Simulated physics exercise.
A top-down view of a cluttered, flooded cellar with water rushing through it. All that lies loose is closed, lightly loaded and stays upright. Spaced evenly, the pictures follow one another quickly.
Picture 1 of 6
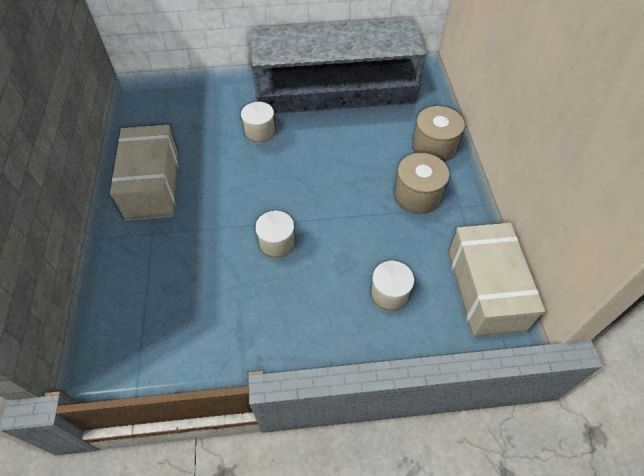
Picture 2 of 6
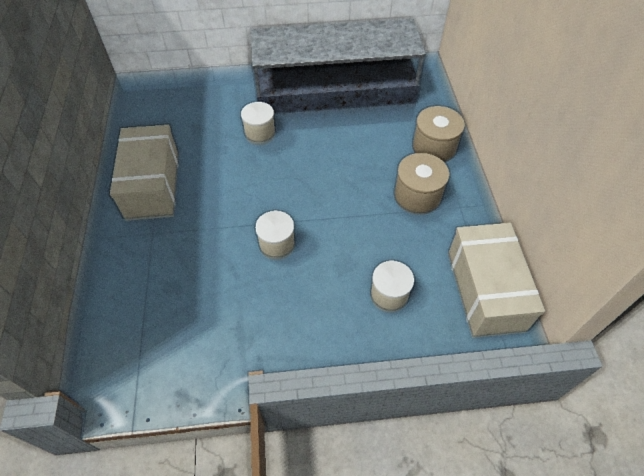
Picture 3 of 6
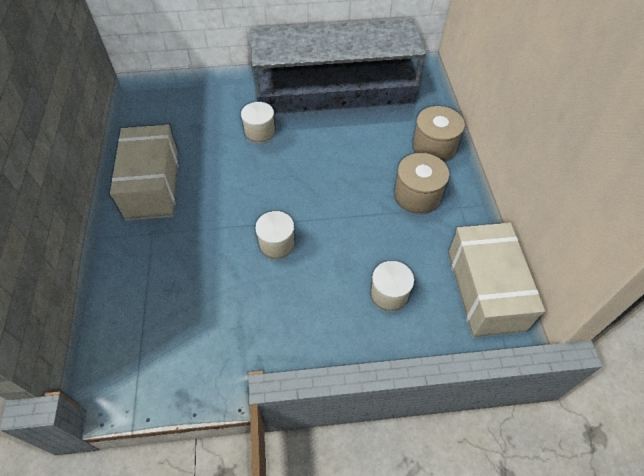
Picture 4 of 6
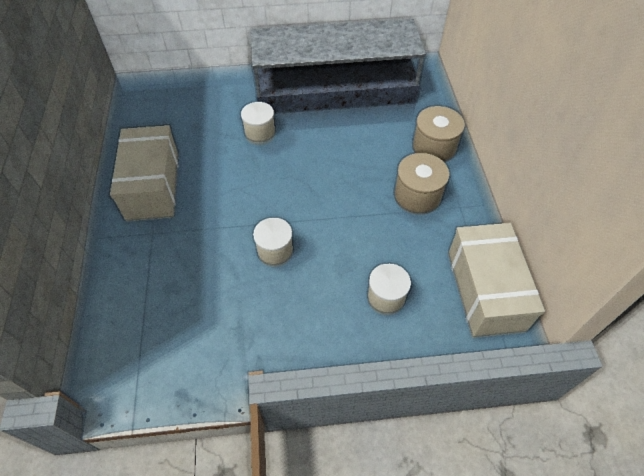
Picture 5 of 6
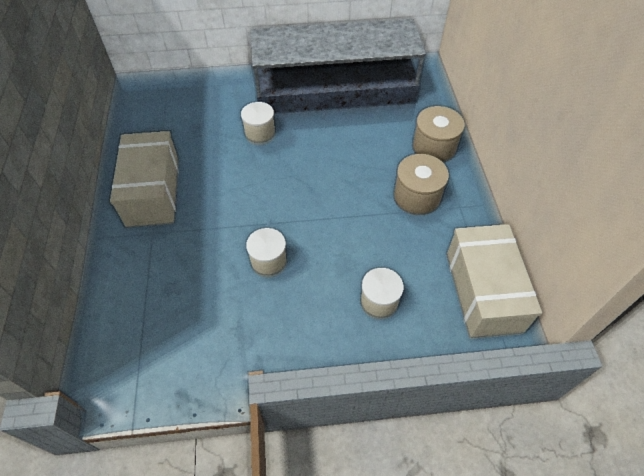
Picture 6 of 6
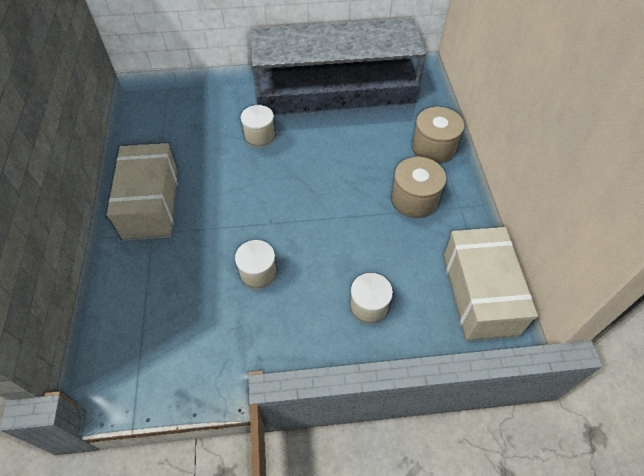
In a flooded cellar seen from above, the brown board across the gap at the lower left swung open, and then the white-topped tubs and a few boxes drifted slightly toward that opening.
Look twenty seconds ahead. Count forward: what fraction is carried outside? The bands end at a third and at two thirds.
Not below two thirds.
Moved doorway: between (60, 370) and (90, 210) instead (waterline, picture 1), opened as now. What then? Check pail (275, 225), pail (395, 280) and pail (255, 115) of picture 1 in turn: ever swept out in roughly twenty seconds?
Lost, lost, lost.
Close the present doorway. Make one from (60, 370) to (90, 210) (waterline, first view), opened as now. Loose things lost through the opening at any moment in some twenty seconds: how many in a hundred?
Estimate: Near 70 %.
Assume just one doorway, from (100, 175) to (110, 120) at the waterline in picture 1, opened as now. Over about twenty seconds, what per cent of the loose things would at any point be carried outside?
Some 30 per cent of the lot.
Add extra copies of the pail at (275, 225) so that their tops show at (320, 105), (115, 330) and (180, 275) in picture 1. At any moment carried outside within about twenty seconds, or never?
In turn: No, gone, out.
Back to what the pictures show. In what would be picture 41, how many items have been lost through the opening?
I get 4.
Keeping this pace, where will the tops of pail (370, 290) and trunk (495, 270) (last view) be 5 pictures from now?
Roughly (293, 328) and (474, 288).
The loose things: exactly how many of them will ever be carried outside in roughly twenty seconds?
That comes out at 6.
A moment on, 0 of 7 are out; 7 afloat.
Next, 3 of 7 are out; 4 afloat.
Later, 4 of 7 are out; 3 afloat.
In the end, 6 of 7 are out; 1 afloat.
